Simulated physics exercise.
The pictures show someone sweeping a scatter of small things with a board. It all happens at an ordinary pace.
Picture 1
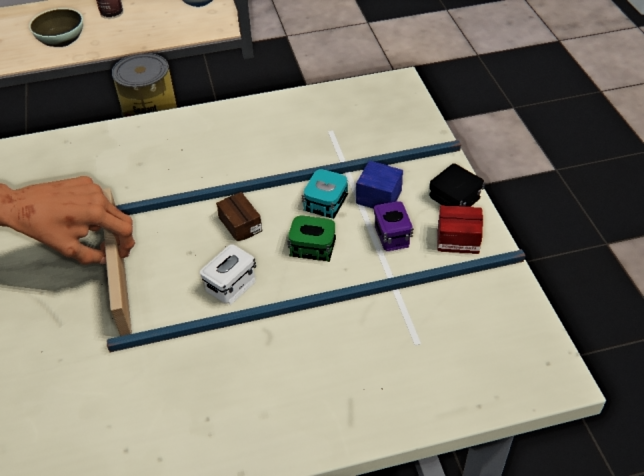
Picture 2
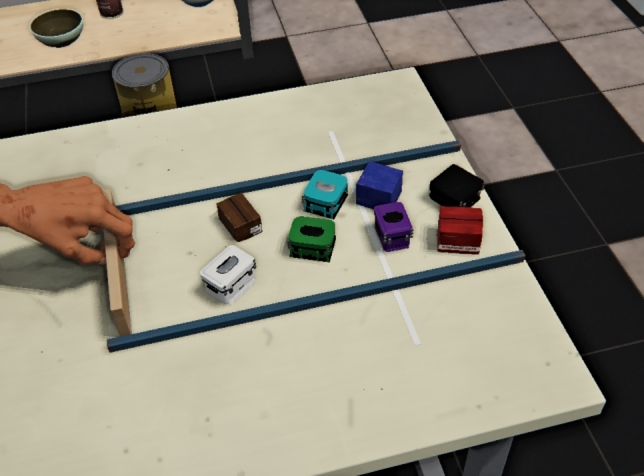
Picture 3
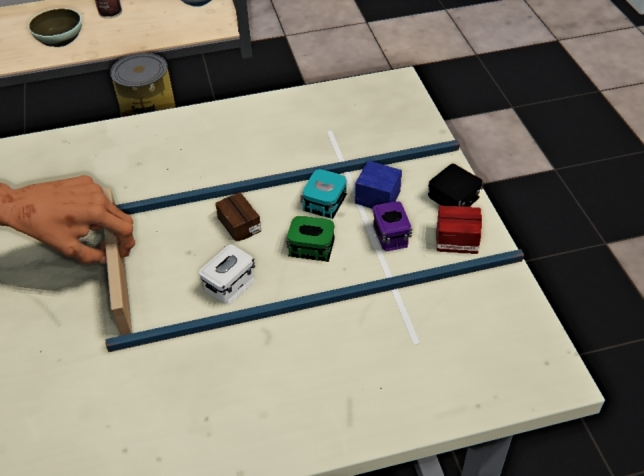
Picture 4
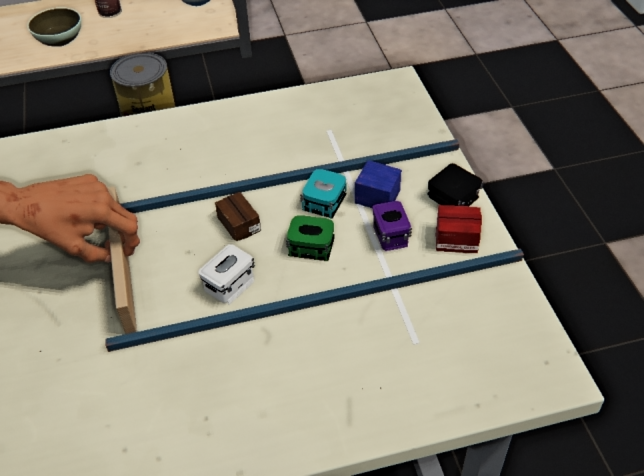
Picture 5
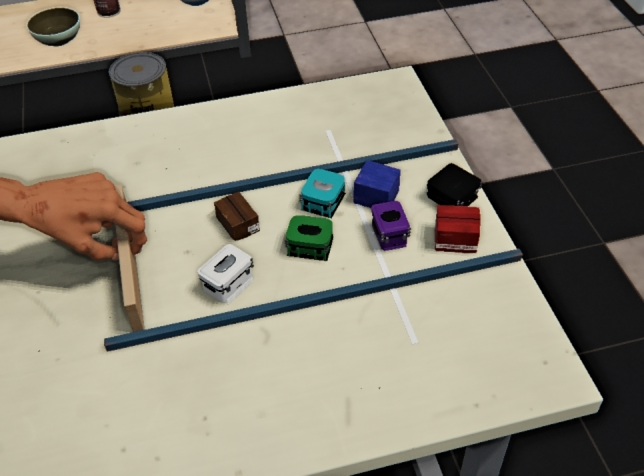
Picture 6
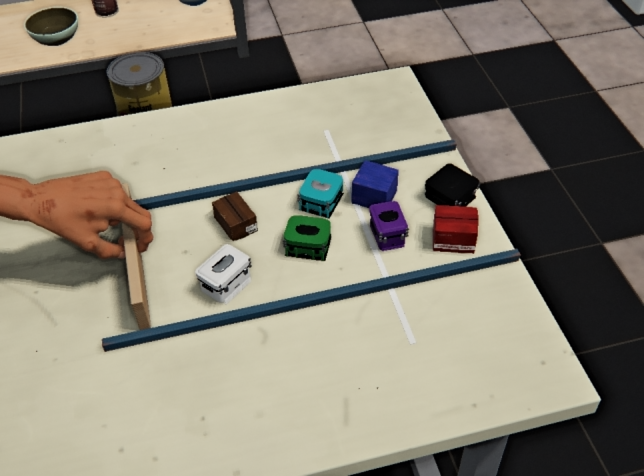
At first, a hand holds a wooden board upright at the left end of two blue rails on a pale table, with eight small coloured boxes and cases scattered to its right. Then the hand slides the board slightly rightward between the rails, while the small objects stay where they are, untouched.
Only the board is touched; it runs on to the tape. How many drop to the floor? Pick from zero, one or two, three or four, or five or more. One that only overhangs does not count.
Here the number that fall off is zero.
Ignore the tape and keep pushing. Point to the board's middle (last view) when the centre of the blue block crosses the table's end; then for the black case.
At (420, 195) for the blue block; at (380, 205) for the black case.
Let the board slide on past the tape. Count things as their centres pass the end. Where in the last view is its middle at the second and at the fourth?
Its middle is around (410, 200) and later (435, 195).
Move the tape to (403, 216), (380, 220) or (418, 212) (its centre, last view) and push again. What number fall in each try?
Try by try, 1, 0 and 2.
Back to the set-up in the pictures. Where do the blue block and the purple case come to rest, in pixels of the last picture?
About (431, 184), and the other about (420, 222).
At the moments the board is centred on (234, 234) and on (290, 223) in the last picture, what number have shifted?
At the one place 2, at the other 4.
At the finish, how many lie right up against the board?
The number is 3.
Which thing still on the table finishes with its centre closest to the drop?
That is the black case.
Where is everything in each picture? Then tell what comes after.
Black case (456, 190); red box (460, 230); blue block (380, 187); board (115, 260); tape (369, 224), in the first picture.
Red box (460, 230); green case (313, 239), in the second picture.
Blue block (378, 187); brown box (238, 217), in the third picture.
Black case (454, 190); turquoise case (324, 194), in the fourth picture.
Red box (457, 229); white case (226, 274), in the fifth picture.
Black case (451, 190); red box (455, 229); blue block (375, 187); board (134, 254); tape (364, 223), in the sixth picture.
Soon after, none off yet; black case at rest near (451, 190); red box at rest near (455, 229); blue block at rest near (375, 187).
At rest, the number that fall off is zero.
